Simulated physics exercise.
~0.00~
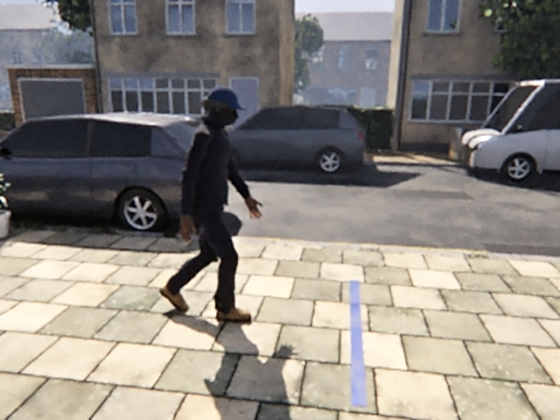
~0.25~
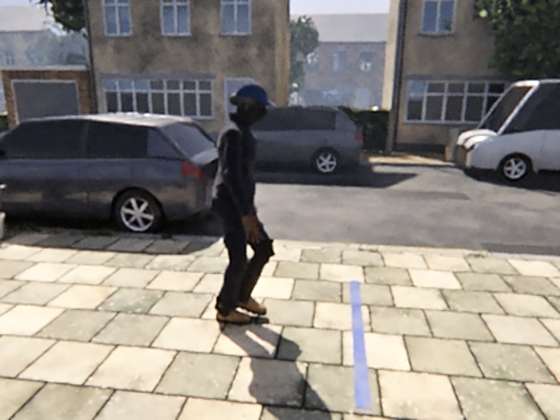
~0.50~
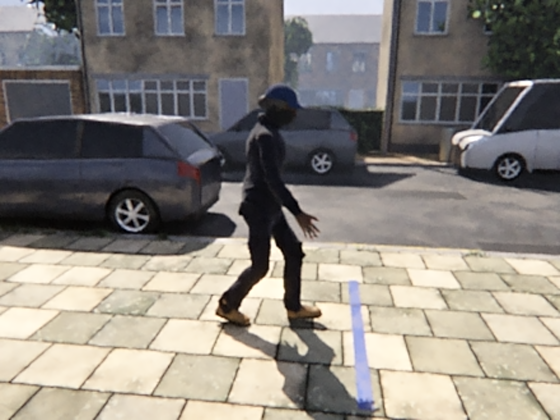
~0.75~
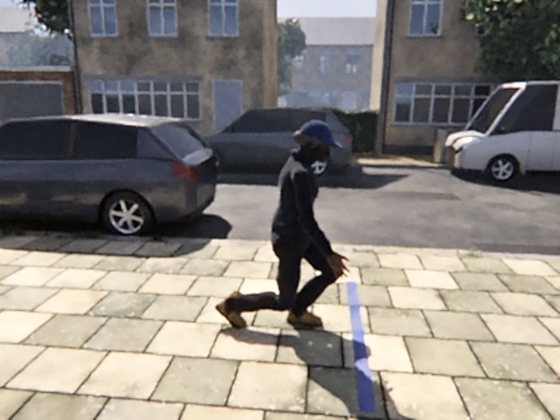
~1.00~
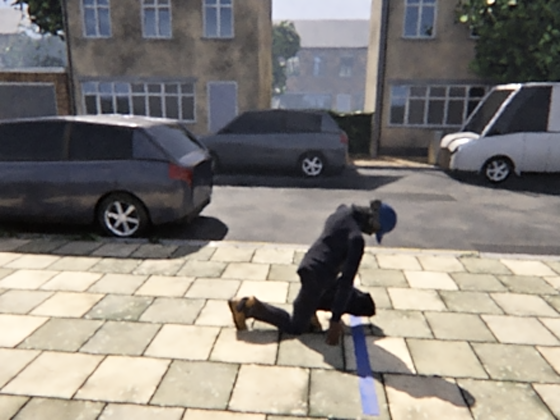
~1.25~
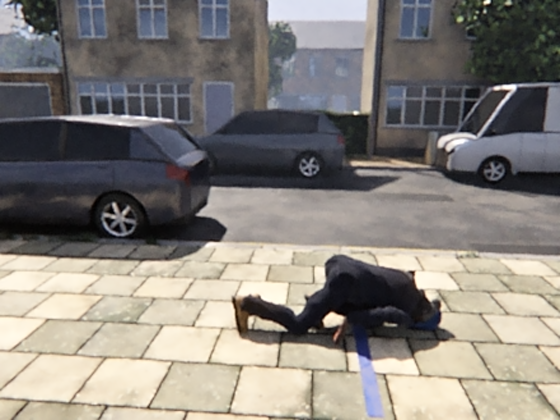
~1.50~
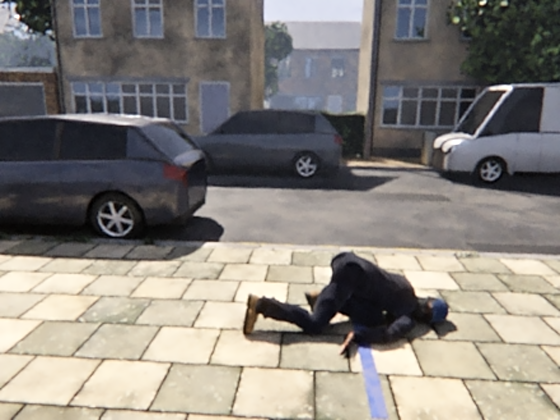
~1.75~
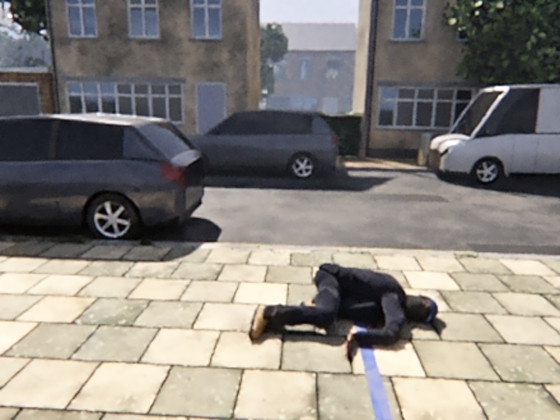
A person in dark clothes, tan shoes and a blue cap walks rightward along a pale paved sidewalk towards a strip of blue tape, seen side-on from a slightly drifting view. Behind, two dark cars and a white van stand along a street before brown houses. Just short of the tape, the walker's knees buckle and the body sinks onto them. The person pitches forward, hands dropping to the paving, and folds face-down across the tape. The body then flattens and settles, lying still with head and chest beyond the tape and hips short of it.
